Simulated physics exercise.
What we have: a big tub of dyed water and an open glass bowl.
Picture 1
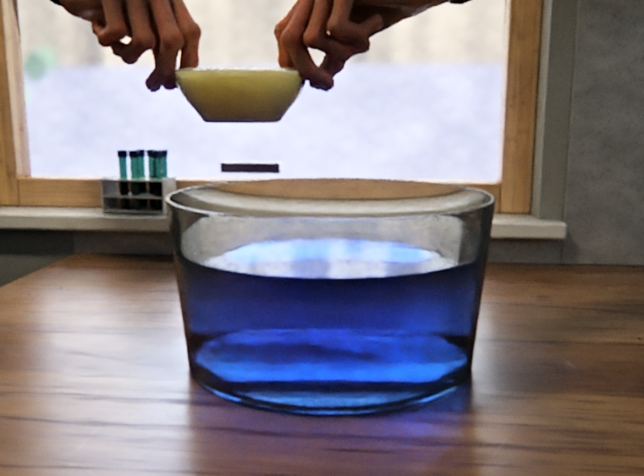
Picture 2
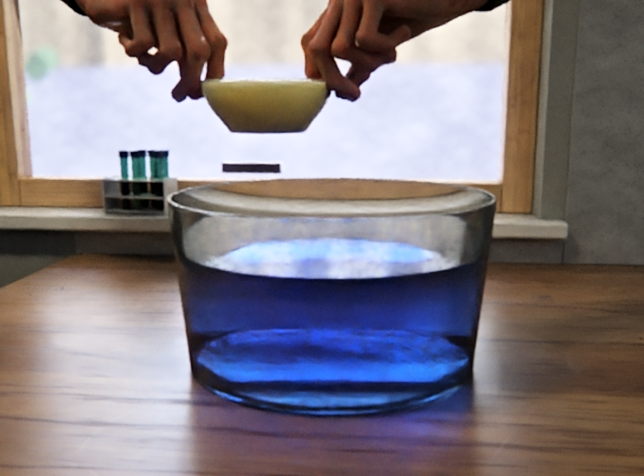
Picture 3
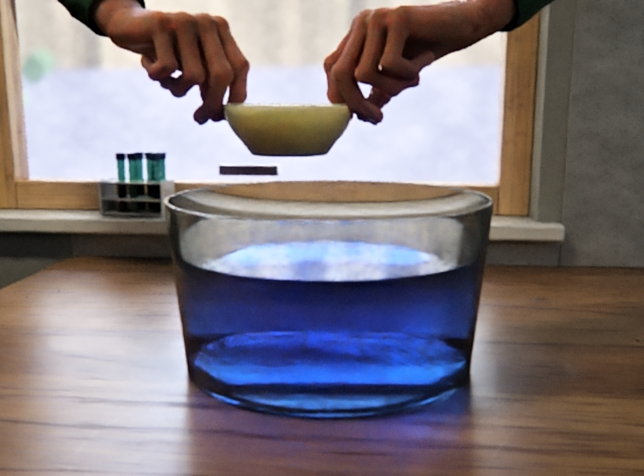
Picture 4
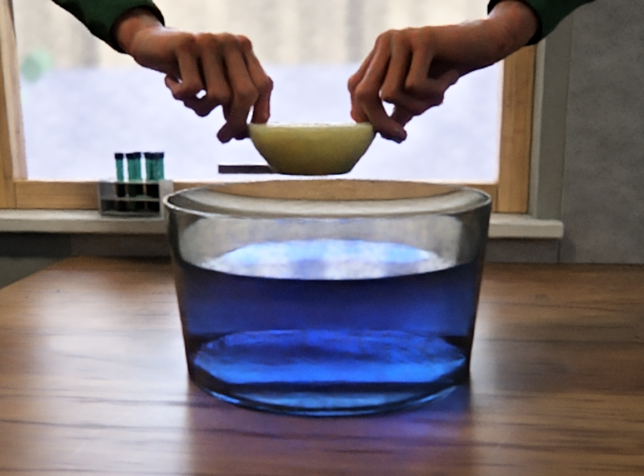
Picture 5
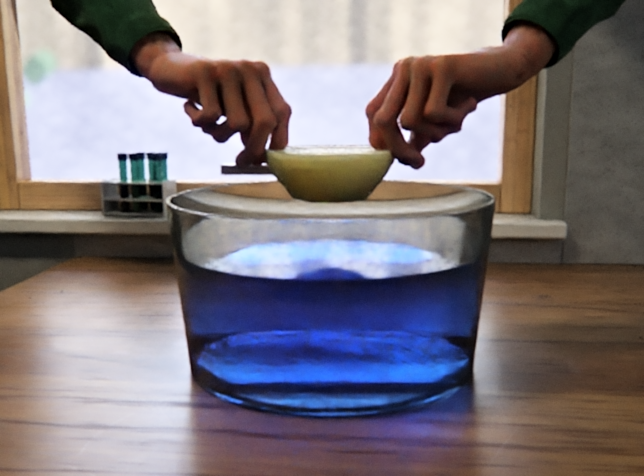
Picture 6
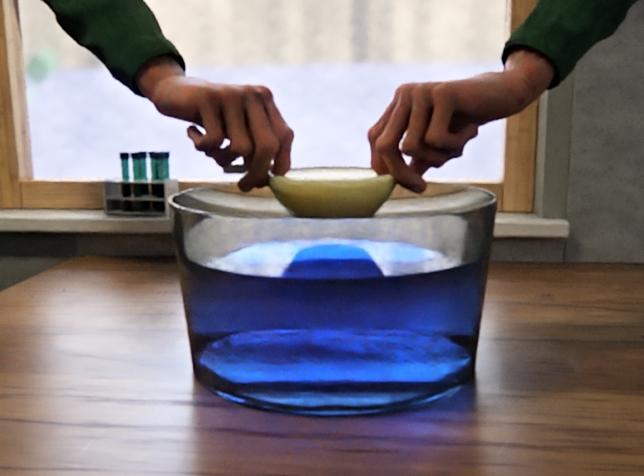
On a wooden table by a window, two hands hold a small, nearly full bowl above a big glass tub of blue water, then lower it while shifting right until it is just over the water's surface.
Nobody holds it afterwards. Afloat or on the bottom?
Once free, it goes under.
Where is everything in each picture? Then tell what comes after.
In the first frame, bowl (242, 94) nearly full; above the big tub.
In the second frame, bowl nearly full, surface at (267, 85); coming down.
In the third frame, bowl (289, 126) nearly full; lower.
In the fourth frame, bowl nearly full, surface at (312, 126); lower still.
In the fifth frame, bowl (330, 170) nearly full; close to the surface.
In the sixth frame, bowl nearly full, surface at (332, 175); just over the surface.
A moment on, the bowl dips into the dyed water.
Further on, dyed water pours in over its rim.
When it is over, the bowl lies on the bottom.
